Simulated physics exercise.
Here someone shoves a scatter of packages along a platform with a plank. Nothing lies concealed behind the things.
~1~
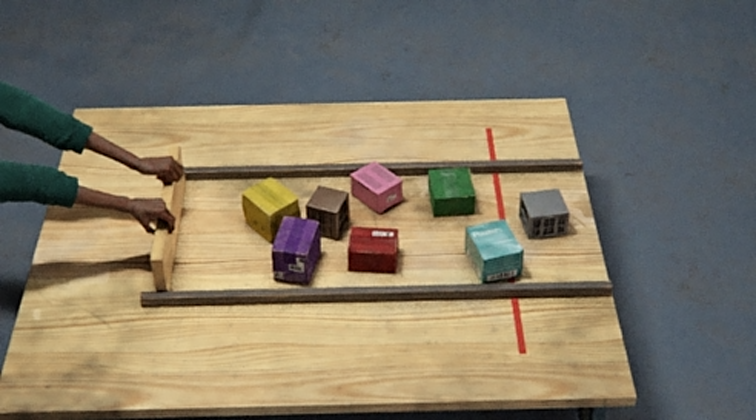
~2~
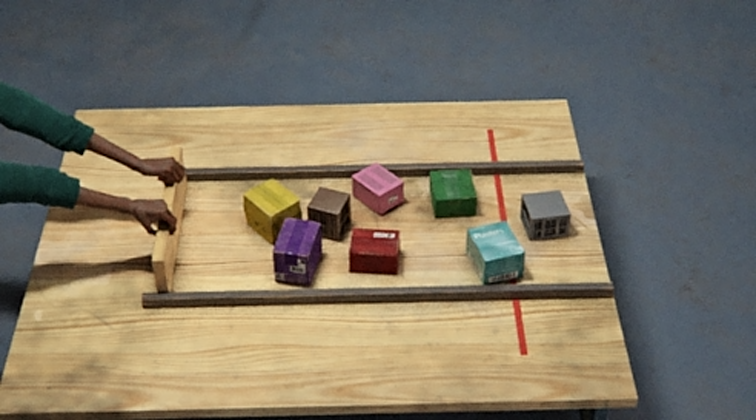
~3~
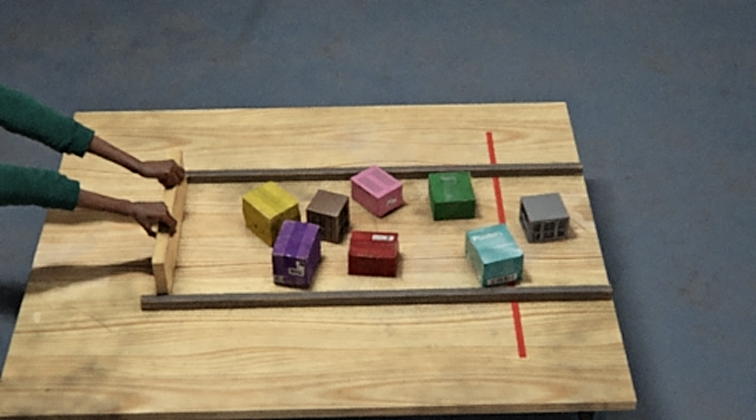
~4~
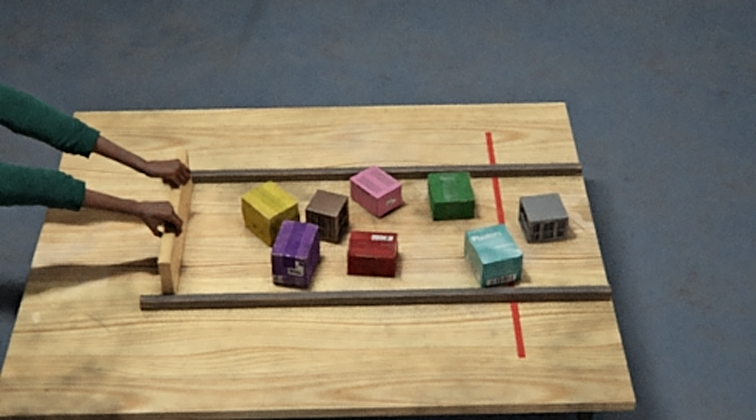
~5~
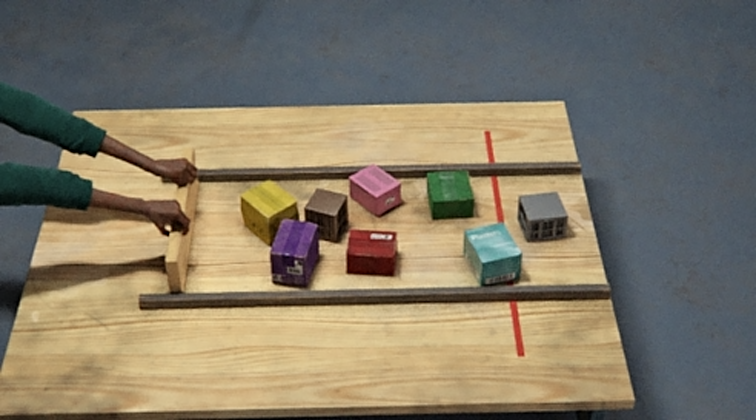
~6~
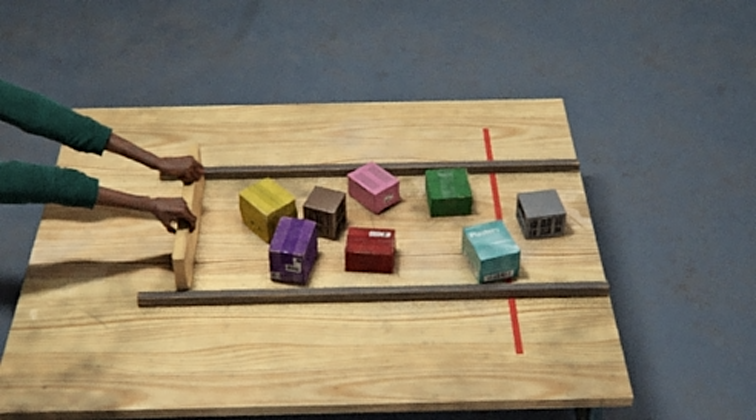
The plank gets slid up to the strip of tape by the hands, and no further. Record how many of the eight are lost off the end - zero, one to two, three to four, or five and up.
Lost off the end: One to two.
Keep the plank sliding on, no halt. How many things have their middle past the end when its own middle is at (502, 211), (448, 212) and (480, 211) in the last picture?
2, 0 and 0.
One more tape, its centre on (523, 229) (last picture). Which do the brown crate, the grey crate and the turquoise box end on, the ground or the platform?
Result - brown crate: Remains in place; grey crate: Drops; turquoise box: Drops.
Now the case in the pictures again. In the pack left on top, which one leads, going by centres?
Nearest at the end: The green parcel.
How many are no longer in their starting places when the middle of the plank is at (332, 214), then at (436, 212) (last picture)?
So far 4, and 7 at the second.
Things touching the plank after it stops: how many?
That number would be 3.
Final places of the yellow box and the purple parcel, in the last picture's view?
The yellow box stops around (520, 211); the purple parcel around (524, 245).
A little later, none off yet; grey crate at rest near (541, 214); turquoise box at rest near (490, 252); green parcel at rest near (449, 192).
Next, none off yet; grey crate at rest near (541, 214); turquoise box shifted a little near (508, 254); green parcel shifted a little near (468, 193).
When it is over, the number that fall off is one or two; down, turquoise box and grey crate.
